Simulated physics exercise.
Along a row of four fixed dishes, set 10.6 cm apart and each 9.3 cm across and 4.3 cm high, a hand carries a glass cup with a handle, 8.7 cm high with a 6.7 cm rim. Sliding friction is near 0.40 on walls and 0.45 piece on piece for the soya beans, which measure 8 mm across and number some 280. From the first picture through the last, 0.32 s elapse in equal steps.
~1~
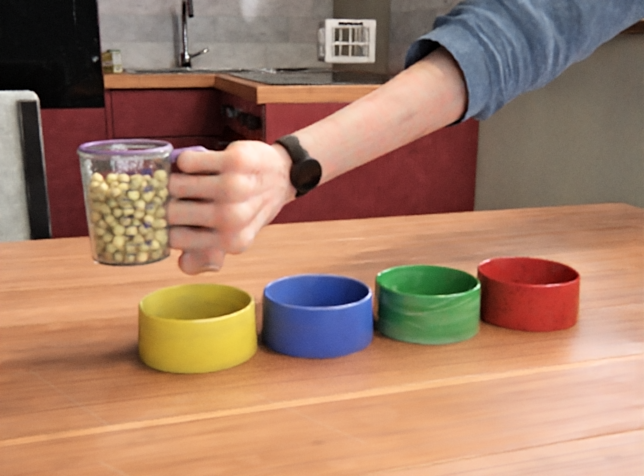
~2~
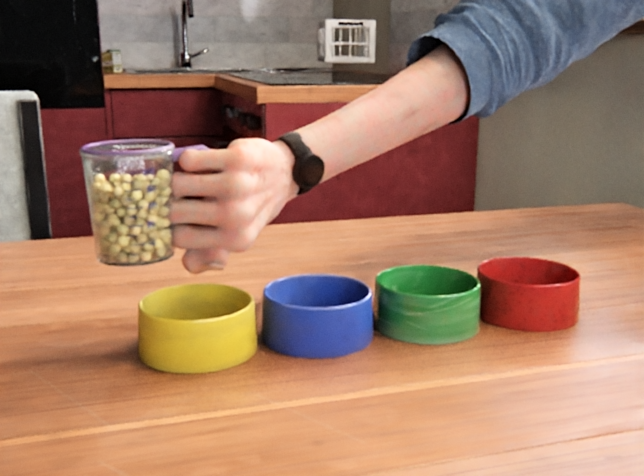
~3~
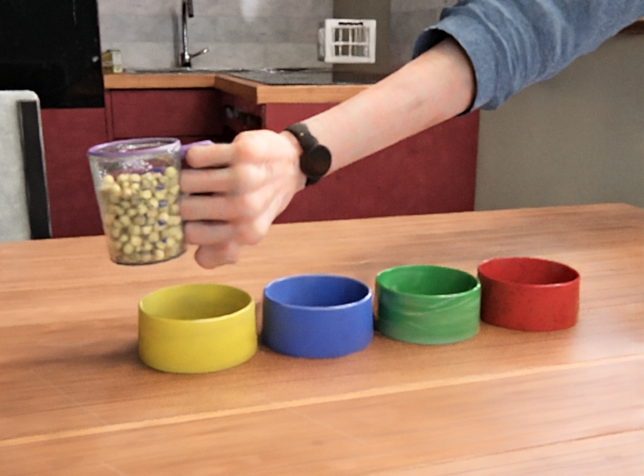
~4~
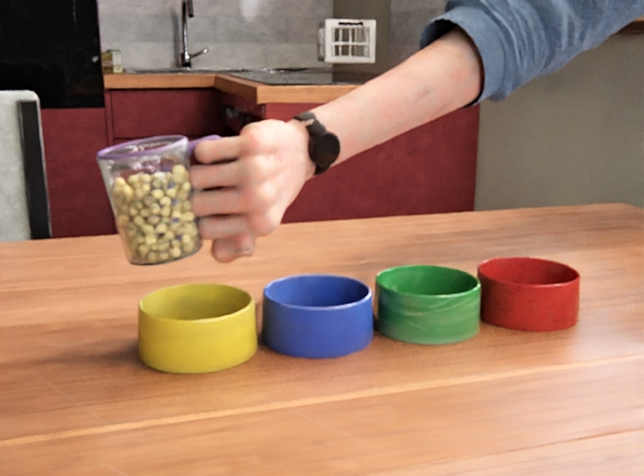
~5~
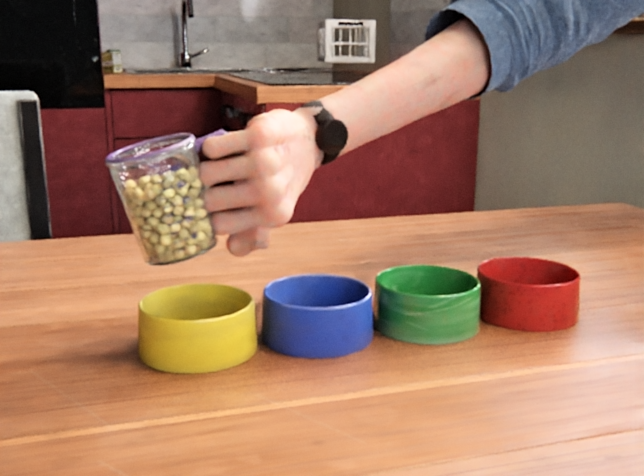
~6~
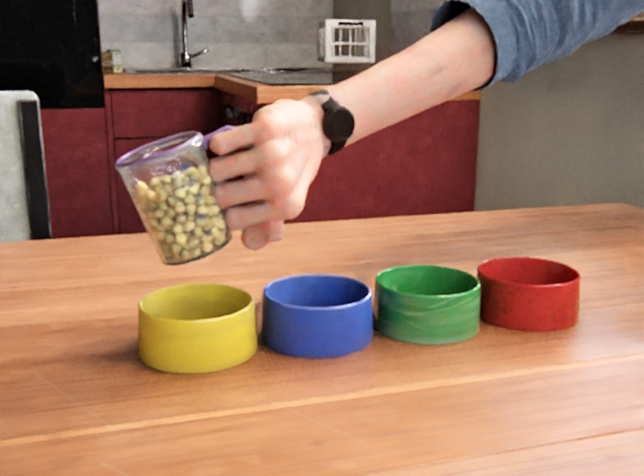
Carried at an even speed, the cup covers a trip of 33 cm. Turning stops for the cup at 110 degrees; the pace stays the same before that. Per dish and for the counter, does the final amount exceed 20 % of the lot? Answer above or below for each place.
Red dish: Below, blue dish: Above, green dish: Above, yellow dish: Below, counter: Below.
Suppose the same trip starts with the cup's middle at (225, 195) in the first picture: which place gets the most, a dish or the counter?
Green.
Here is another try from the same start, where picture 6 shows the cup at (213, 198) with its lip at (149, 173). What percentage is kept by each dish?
In the end red holds 0, blue holds 10, green holds 80, yellow holds 0.
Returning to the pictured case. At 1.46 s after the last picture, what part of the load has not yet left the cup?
Around 35 per cent of the load.
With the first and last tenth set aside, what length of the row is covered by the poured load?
Some 13 centimetres.
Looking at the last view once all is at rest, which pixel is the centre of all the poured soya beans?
Approximately (342, 322) in the last picture.
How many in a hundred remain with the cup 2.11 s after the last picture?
About 0 percent of the load.
Then, 0.89 s after the last picture, tilt 83 degrees; cup holds 100 %.
Then, 1.46 s after the last picture, tilt 110 degrees; cup holds 35 %, blue 55 %.
Then, 2.11 s after the last picture, tilt 110 degrees; cup holds 0 %, blue 60 %, green 25 %.
In the end, red 0 %, blue 60 %, green 25 %, yellow 0 %, counter 15 %.
